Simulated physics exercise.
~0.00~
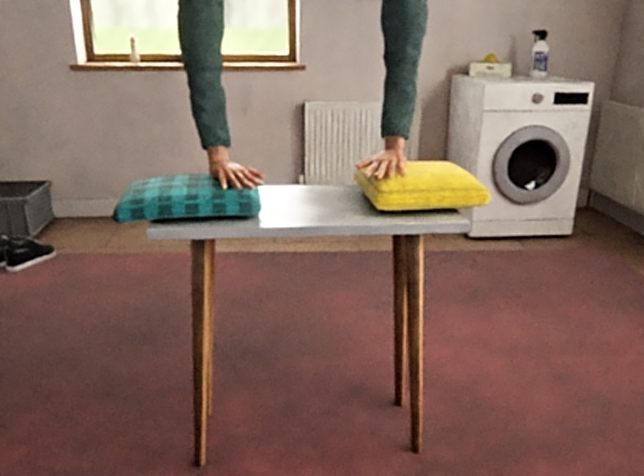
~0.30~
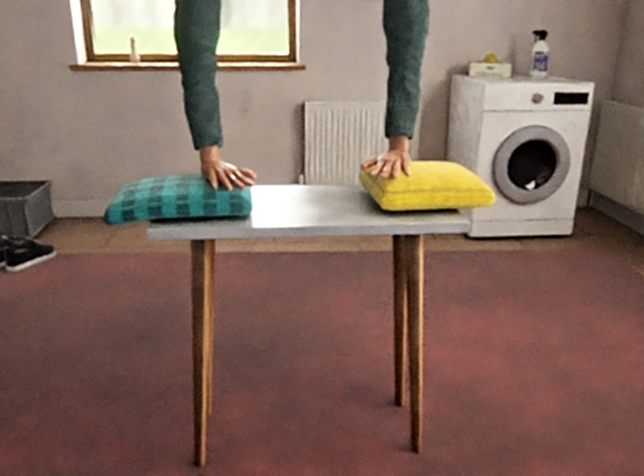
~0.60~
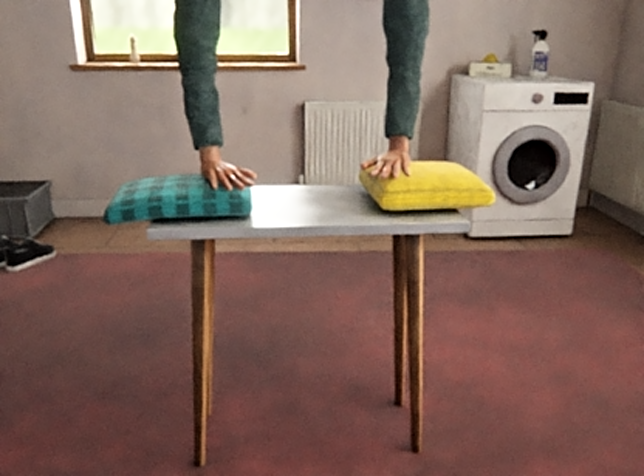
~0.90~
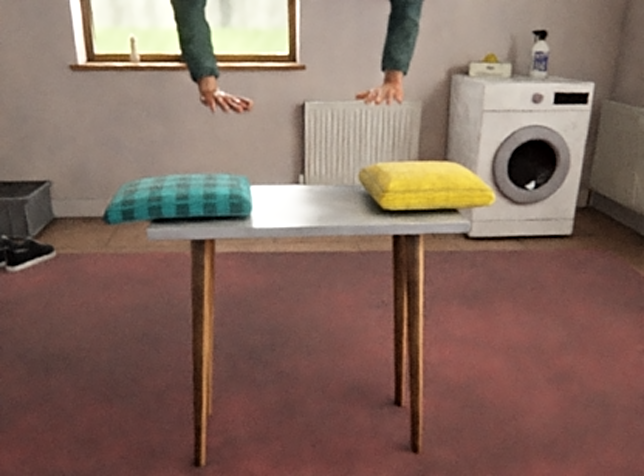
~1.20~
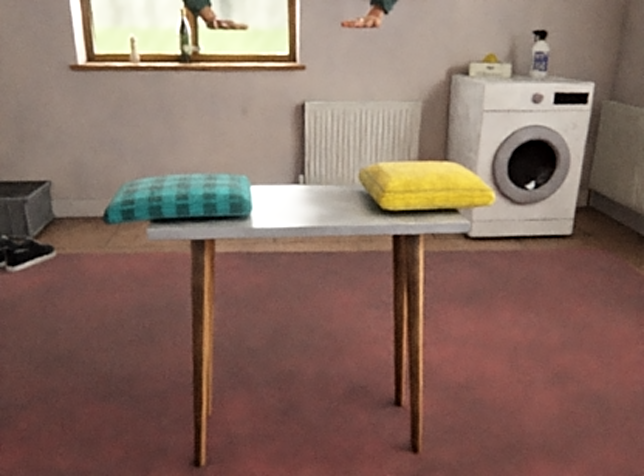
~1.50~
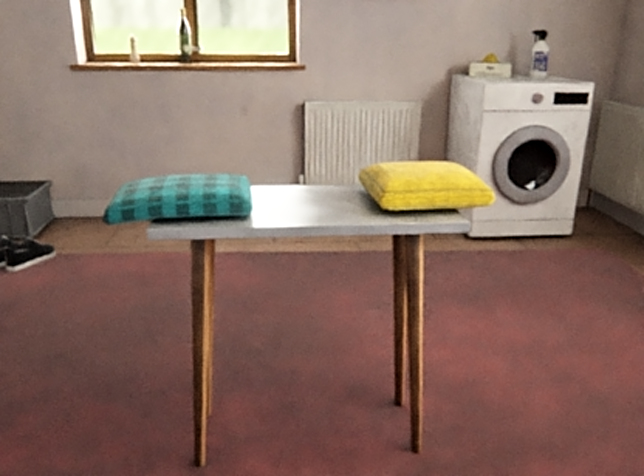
To begin with, two hands in green sleeves press on a soft turquoise checked bundle and a soft yellow one at opposite ends of a narrow side table, with a washing machine behind. The hands ease the bundles slightly apart, the turquoise one to the left and the yellow one a touch to the right, so each juts a little past its end. They pause there briefly. Then both hands lift off together, rise past the window and disappear from view. Neither bundle shifts or tips, and both end up lying still on the table.
